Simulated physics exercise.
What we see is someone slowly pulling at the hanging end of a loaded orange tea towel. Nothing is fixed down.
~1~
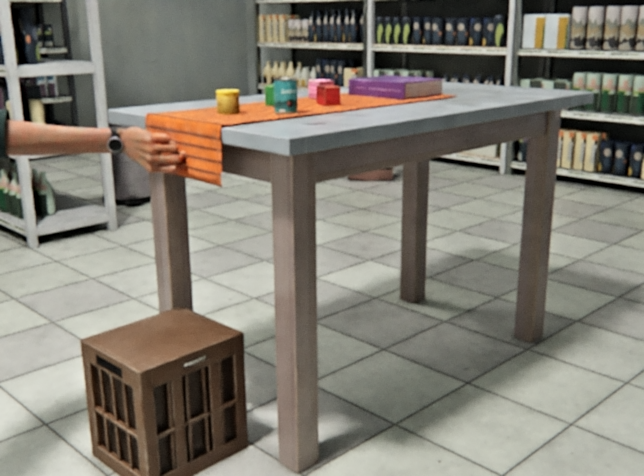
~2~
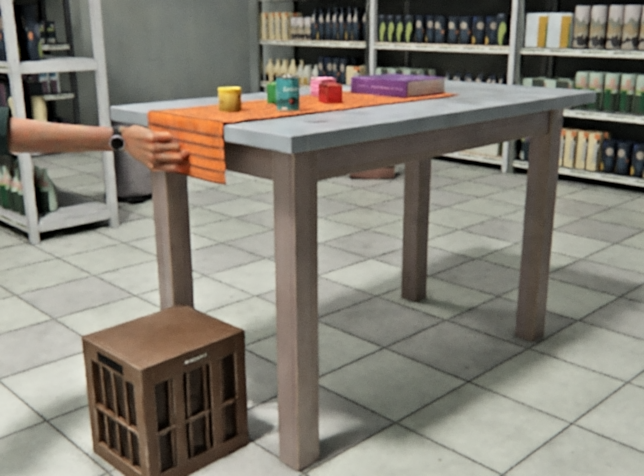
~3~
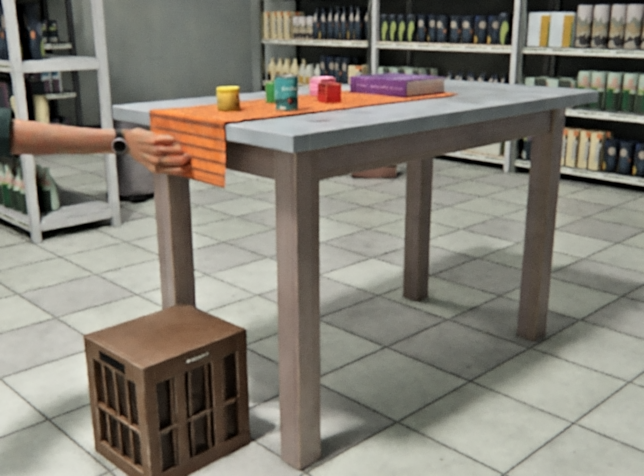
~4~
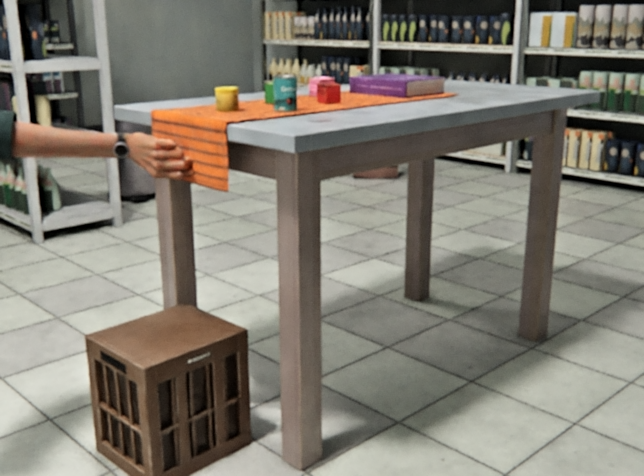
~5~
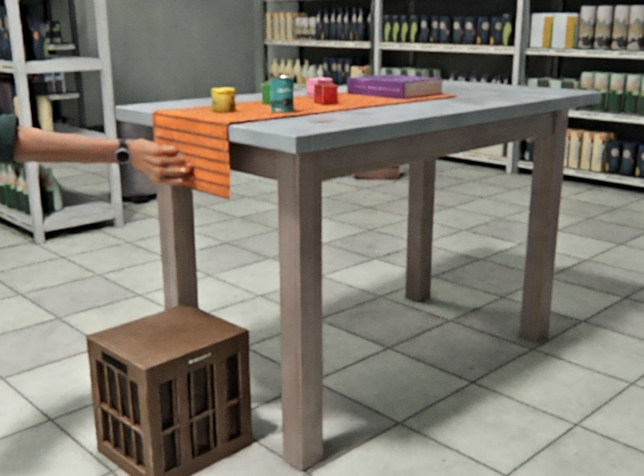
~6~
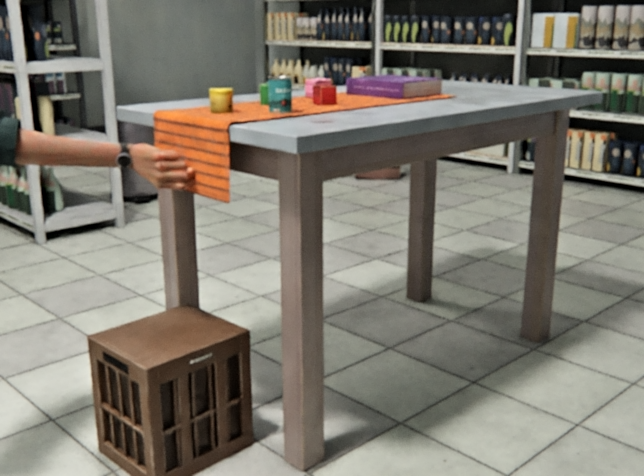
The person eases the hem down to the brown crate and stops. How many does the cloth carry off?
The count of fallen things is three.
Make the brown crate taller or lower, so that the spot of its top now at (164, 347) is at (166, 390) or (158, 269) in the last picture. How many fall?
The count: 4 and 1.
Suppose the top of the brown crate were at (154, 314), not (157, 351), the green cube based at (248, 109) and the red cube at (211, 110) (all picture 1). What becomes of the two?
The green cube tumbles off; the red cube tumbles off.
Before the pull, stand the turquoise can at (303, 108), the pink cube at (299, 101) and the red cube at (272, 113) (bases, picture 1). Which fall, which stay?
The turquoise can comes down; the pink cube remains up; the red cube is carried off.
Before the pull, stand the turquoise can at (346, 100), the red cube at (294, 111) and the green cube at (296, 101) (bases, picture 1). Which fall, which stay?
The turquoise can does not fall; the red cube is carried off; the green cube survives.
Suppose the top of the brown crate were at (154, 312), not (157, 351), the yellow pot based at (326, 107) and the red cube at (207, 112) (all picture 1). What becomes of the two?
The yellow pot holds on, the red cube drops off.
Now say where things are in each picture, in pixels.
The first picture shows hem (223, 187); yellow pot (228, 90); turquoise can (285, 78); green cube (277, 85); red cube (328, 86); pink cube (321, 80); top of the crate (157, 351).
The second picture shows hem (226, 184); yellow pot (230, 88).
The third picture shows hem (225, 189); turquoise can (286, 75).
The fourth picture shows hem (228, 192); green cube (277, 83); top of the crate (161, 347).
The fifth picture shows hem (230, 199); red cube (326, 85).
The sixth picture shows hem (230, 203); yellow pot (221, 89); turquoise can (280, 77); green cube (272, 84); red cube (325, 85); pink cube (318, 79).
Early on, hem near (194, 266); yellow pot gone.
Midway, hem on the crate; yellow pot, turquoise can and green cube gone.
Finally, hem on the crate; yellow pot, turquoise can and green cube gone. It carries off three.
